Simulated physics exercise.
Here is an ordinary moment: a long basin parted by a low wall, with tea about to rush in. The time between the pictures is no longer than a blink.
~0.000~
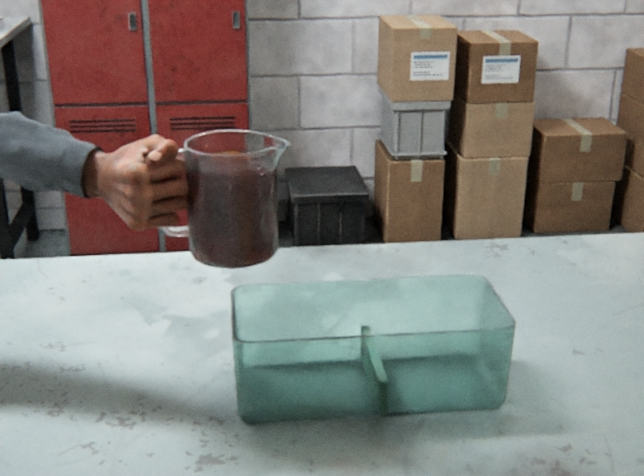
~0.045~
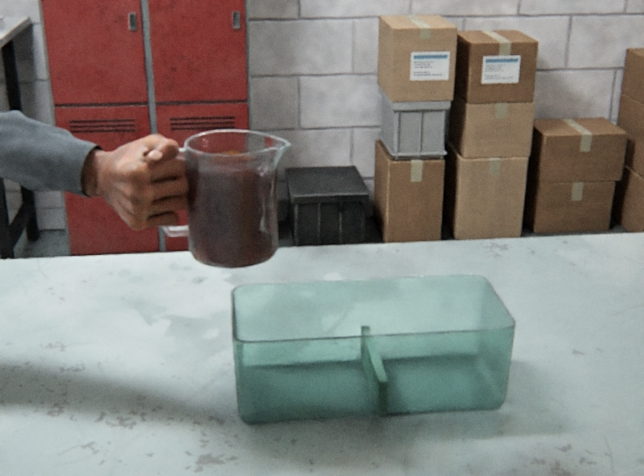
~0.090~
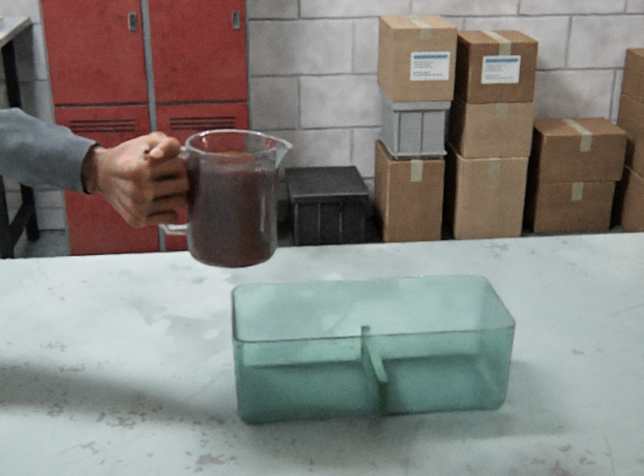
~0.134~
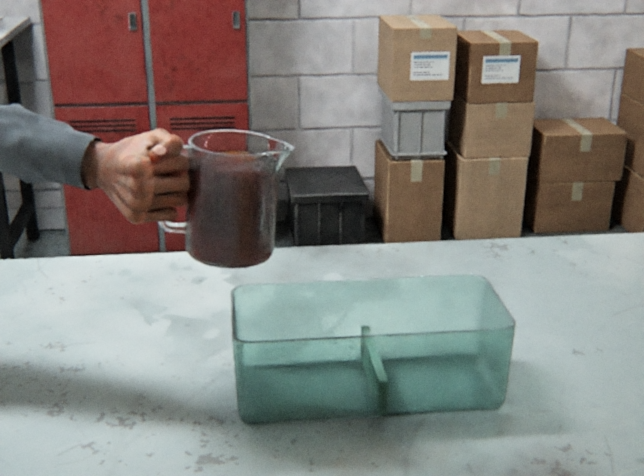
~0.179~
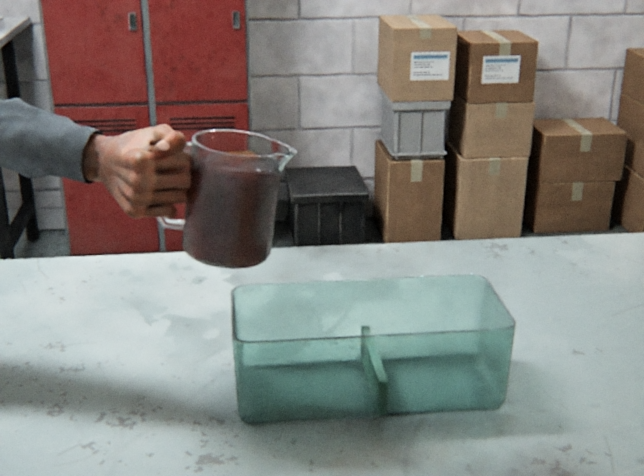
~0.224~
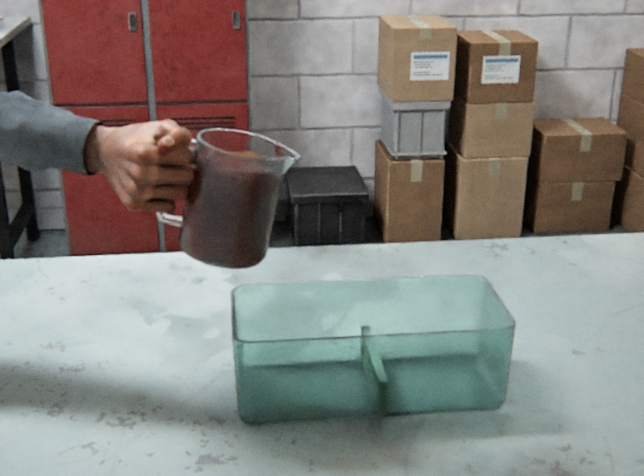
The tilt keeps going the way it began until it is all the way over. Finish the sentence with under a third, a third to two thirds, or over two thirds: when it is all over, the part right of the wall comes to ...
When it is all over, the part right of the wall comes to under a third.
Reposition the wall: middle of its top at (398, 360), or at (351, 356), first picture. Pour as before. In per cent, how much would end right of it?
I'd expect near 10 percent the first time and near 75 percent the next.
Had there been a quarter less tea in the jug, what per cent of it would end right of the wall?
Roughly 5 in a hundred.
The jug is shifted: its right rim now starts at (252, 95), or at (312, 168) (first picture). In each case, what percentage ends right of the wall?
The first gives 5 %, the second 50 %.
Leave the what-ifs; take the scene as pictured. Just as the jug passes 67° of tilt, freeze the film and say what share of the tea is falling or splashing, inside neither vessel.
About 10 %.
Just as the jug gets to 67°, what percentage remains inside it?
Close to 85 per cent.
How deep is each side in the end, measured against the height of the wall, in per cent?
Left near 60; right near 10.
A moment on, the jug is tipped part way and 87 per cent is still to pour, 1 is left of the wall and 0 right of it.
Next, the jug is tipped on its side and 43 per cent is still to pour, 26 is left of the wall and 9 right of it.
Then the jug is tipped on its side and 12 per cent is still to pour, 63 is left of the wall and 17 right of it.
Later the jug is tipped on its side and 3 per cent is still to pour, 76 is left of the wall and 18 right of it.
In the end 80 per cent lies left of the wall, 18 right of it and 2 outside.
